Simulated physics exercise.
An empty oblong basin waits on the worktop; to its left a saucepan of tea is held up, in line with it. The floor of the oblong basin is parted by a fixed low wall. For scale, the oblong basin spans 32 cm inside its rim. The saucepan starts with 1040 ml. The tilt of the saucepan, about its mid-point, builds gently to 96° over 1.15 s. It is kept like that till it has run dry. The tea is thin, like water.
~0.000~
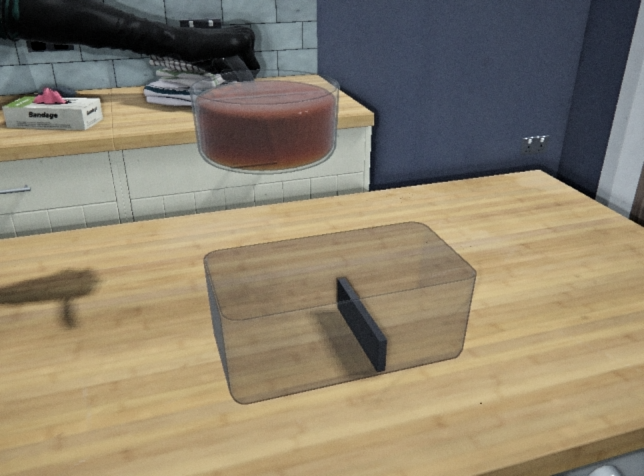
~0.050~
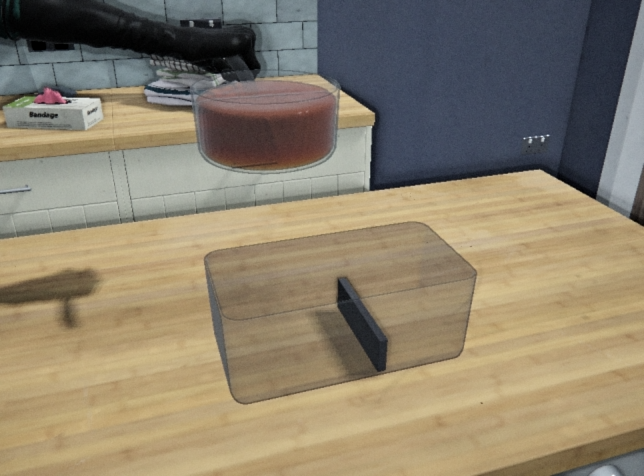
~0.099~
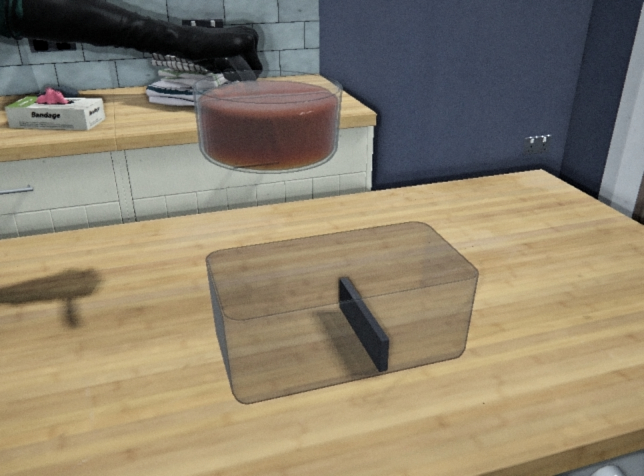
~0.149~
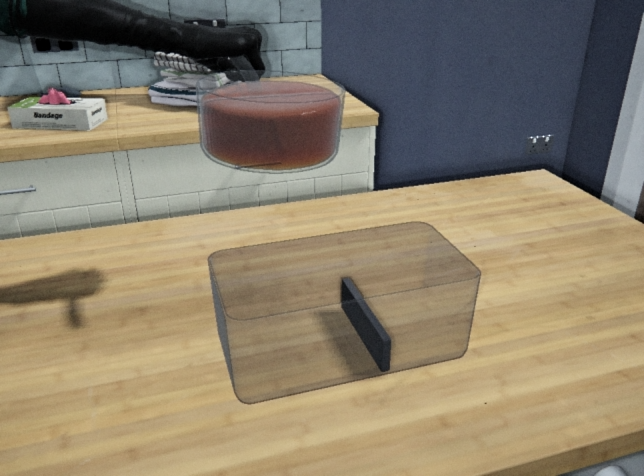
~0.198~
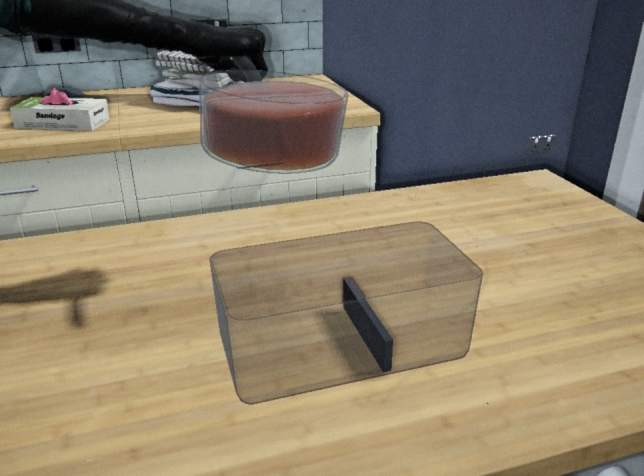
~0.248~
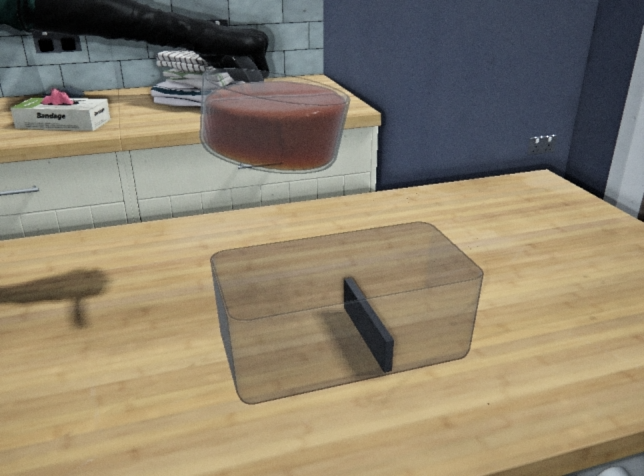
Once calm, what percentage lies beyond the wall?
Roughly 78 per cent is past the wall.
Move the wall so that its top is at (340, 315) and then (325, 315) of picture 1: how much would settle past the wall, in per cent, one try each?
First 90, then 95 per cent.
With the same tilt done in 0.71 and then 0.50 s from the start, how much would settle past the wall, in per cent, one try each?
First 70, then 60 per cent.
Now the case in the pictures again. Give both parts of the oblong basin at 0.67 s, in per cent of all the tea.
Some 1 per cent left and 8 right.
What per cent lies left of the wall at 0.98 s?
About 3 per cent.
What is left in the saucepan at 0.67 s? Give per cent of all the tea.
About 58 per cent.
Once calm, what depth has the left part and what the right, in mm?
Some 8 mm on the left and 46 mm on the right.
After 0.67 s the tilt is 60° and 57 per cent is still to pour, 1 is left of the wall and 8 right of it.
After 0.98 s the tilt is 91° and 13 per cent is still to pour, 3 is left of the wall and 69 right of it.
After 1.30 s the tilt is 96° and 2 per cent is still to pour, 15 is left of the wall and 79 right of it.
After 1.65 s the tilt is 96° and 0 per cent is still to pour, 20 is left of the wall and 79 right of it.
In the end 20 per cent lies left of the wall, 78 right of it and 1 outside.
